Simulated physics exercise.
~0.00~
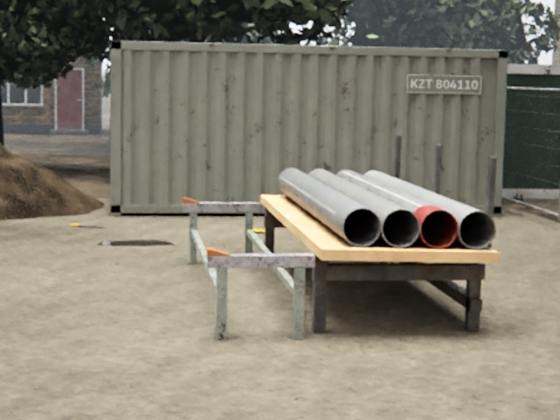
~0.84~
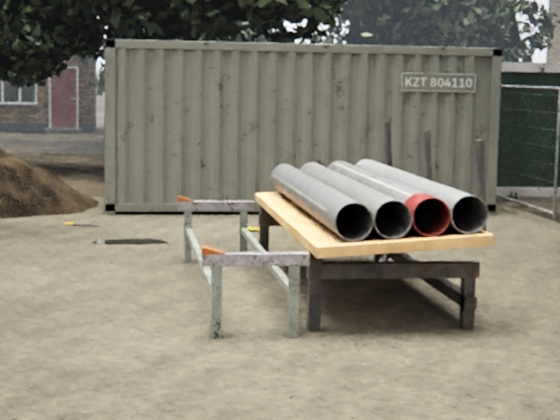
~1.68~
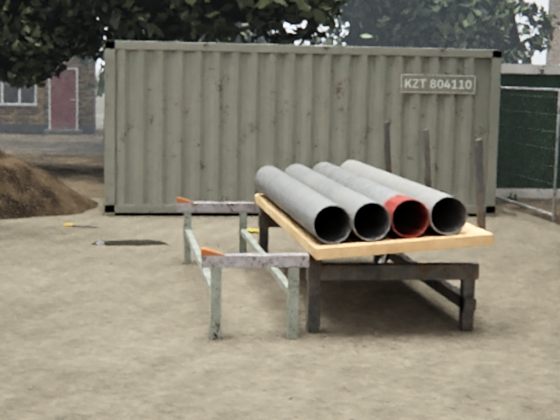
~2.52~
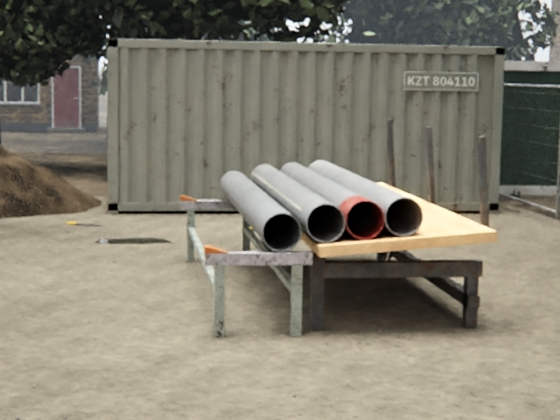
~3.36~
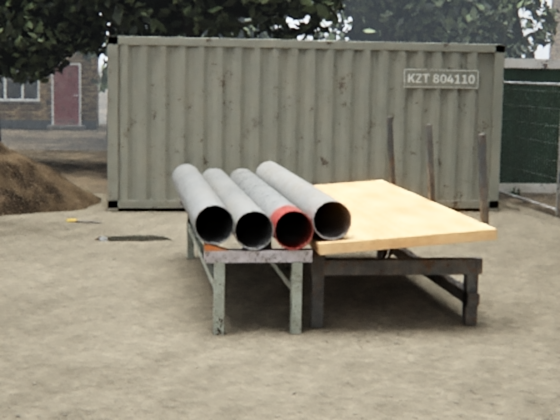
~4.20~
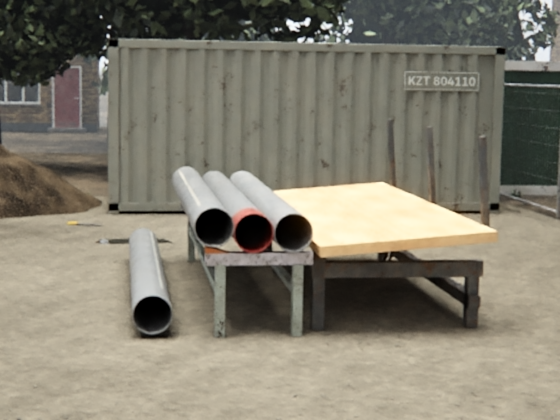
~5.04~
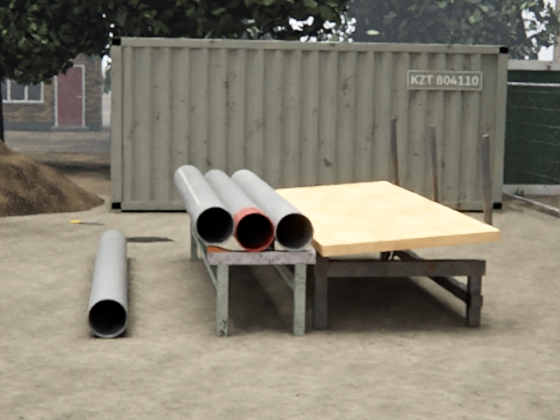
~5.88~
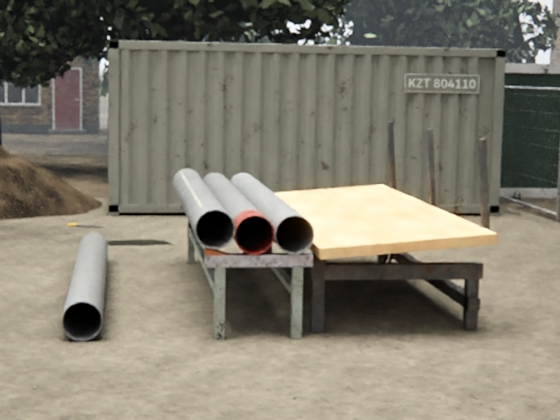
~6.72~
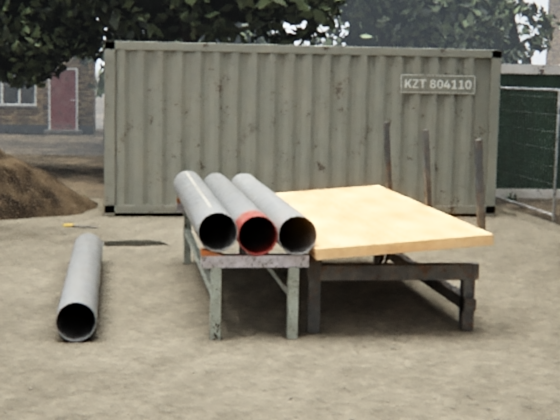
At first, four pipes, three grey and one red, lie side by side on a tilting wooden tabletop in a yard, beside a low metal rack and in front of a shipping container. The top tips down toward the left, and the pipes begin rolling that way together. They cross onto the rack, the red one third from the left. The leading grey pipe goes over the rack's far end and drops to the ground, where it rolls a little farther left and slows. The red pipe stays on the rack between the two remaining grey ones.
